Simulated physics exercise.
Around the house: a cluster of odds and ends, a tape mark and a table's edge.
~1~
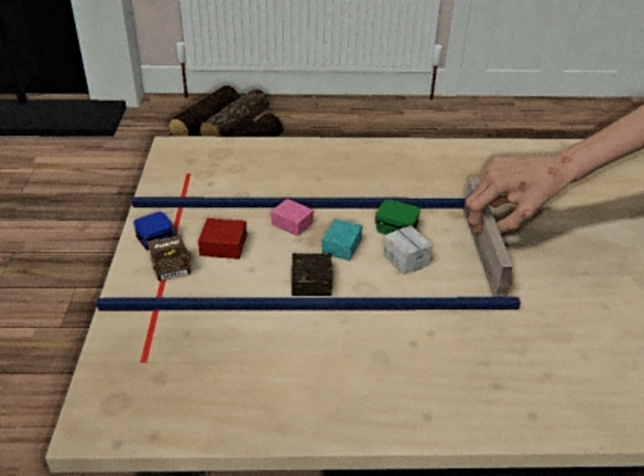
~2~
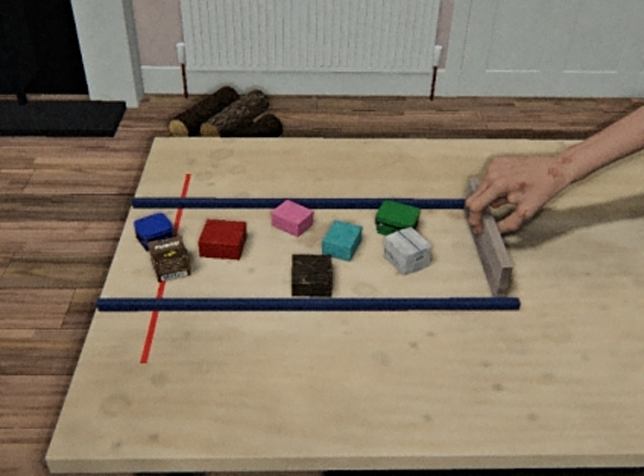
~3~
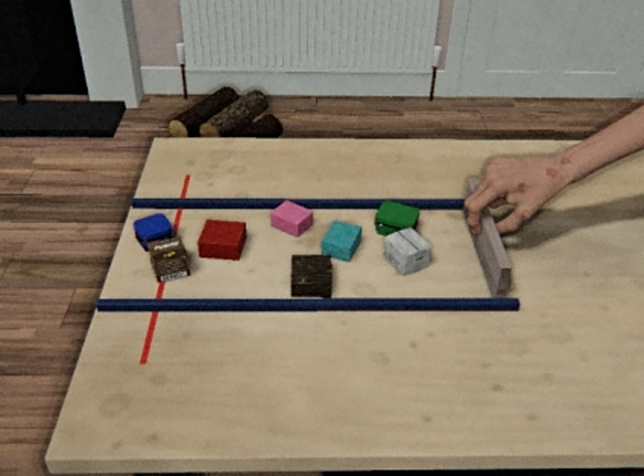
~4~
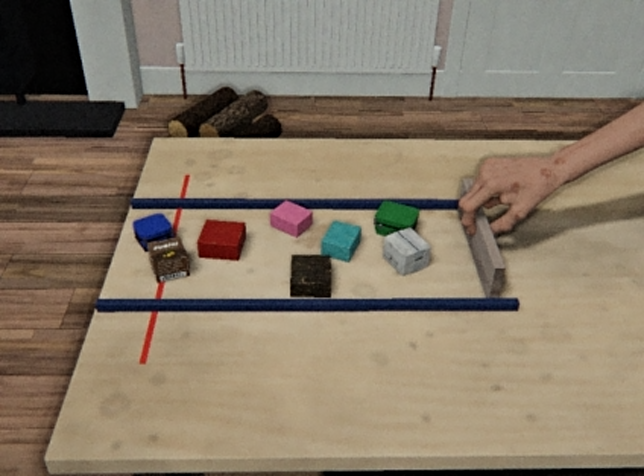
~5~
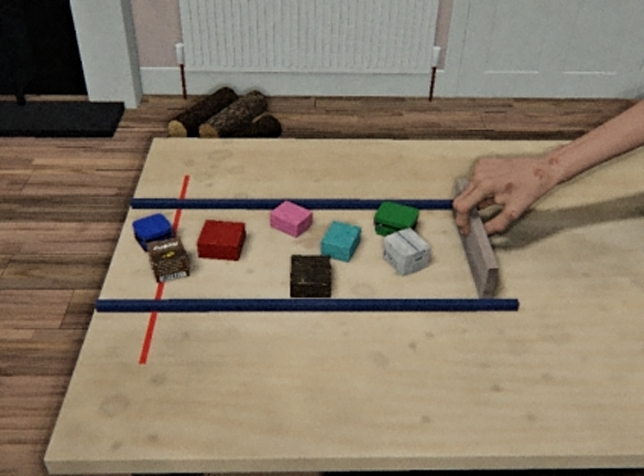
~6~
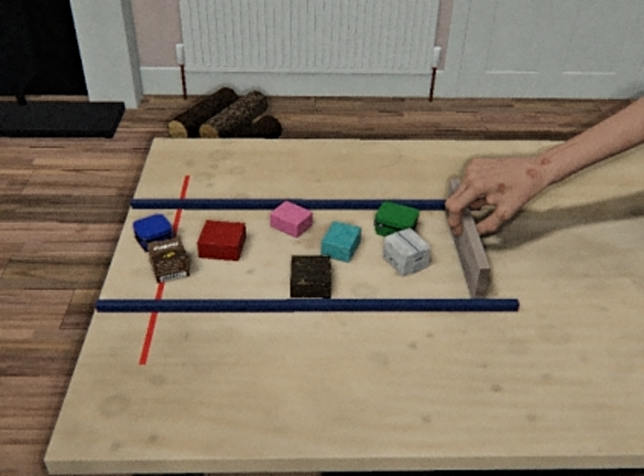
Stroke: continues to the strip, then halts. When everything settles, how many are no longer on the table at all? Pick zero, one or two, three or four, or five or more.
Three or four are off the table.
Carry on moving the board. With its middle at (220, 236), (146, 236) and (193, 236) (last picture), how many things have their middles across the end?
Past the end: 1, 5 and 2.
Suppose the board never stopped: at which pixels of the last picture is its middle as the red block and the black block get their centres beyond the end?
The middle sits near (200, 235) for the first and near (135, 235) for the other.
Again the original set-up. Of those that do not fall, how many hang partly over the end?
The total here is 2.
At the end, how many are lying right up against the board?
3 in contact.
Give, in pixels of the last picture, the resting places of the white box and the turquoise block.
White box at (151, 247), turquoise block at (119, 248).
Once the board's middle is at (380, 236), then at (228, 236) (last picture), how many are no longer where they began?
Counts: 3, 8.
Soon after, none off yet; blue case at rest near (153, 233); brown box at rest near (169, 260); red block at rest near (222, 240).
After that, none off yet; blue case displaced a little near (139, 232); brown box displaced a little near (149, 265); red block displaced about its own width near (178, 242).
In the end, the number that fall off is three or four; gone, red block, brown box and blue case.
